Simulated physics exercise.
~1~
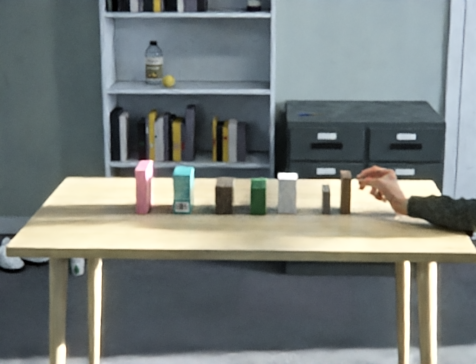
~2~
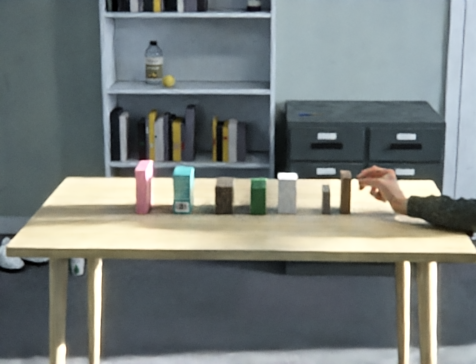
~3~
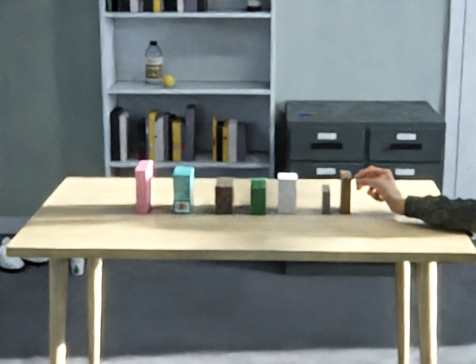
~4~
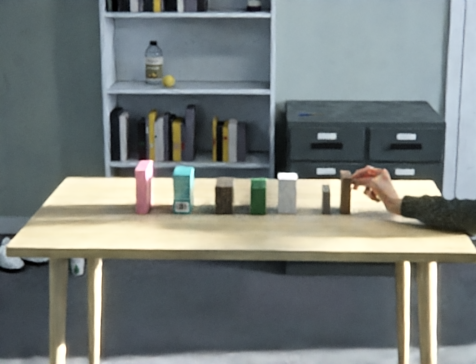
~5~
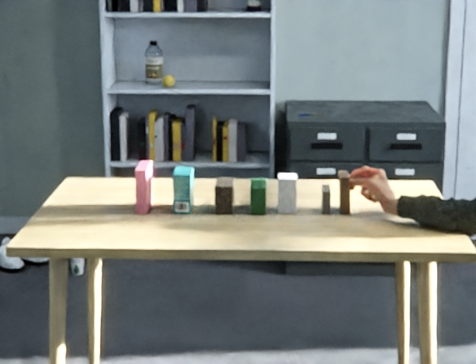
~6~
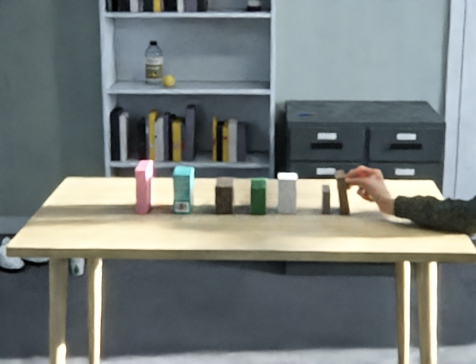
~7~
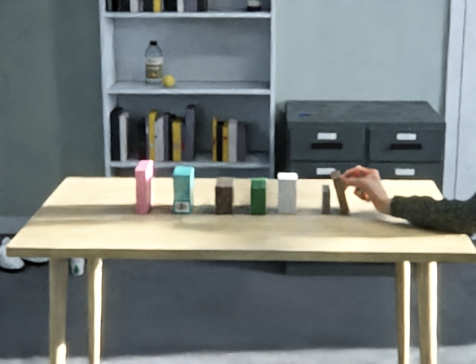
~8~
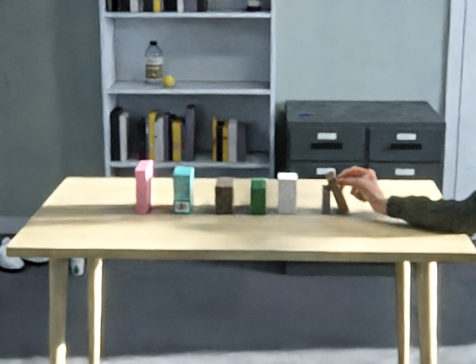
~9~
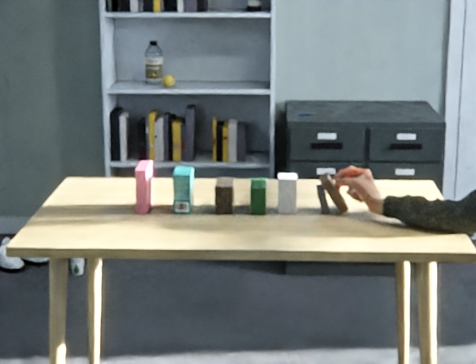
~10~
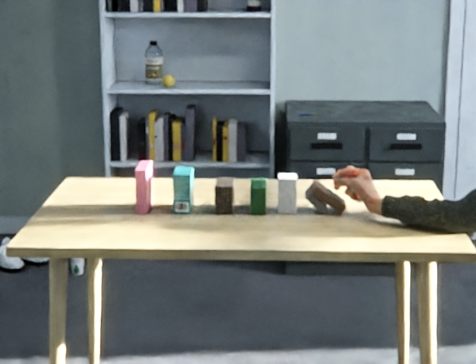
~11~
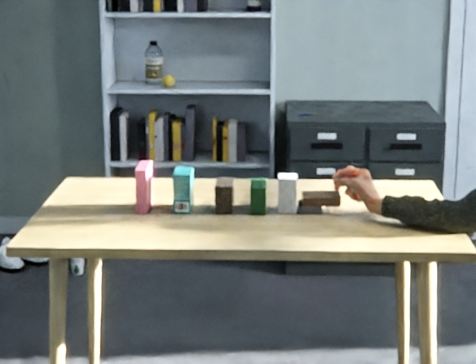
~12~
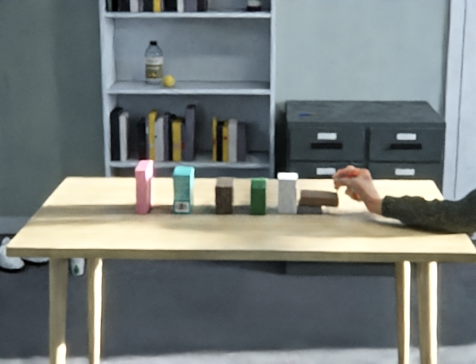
Hand tipping a brown block leftward into a small grey board, both toppling flat beside a white block that stays standing.
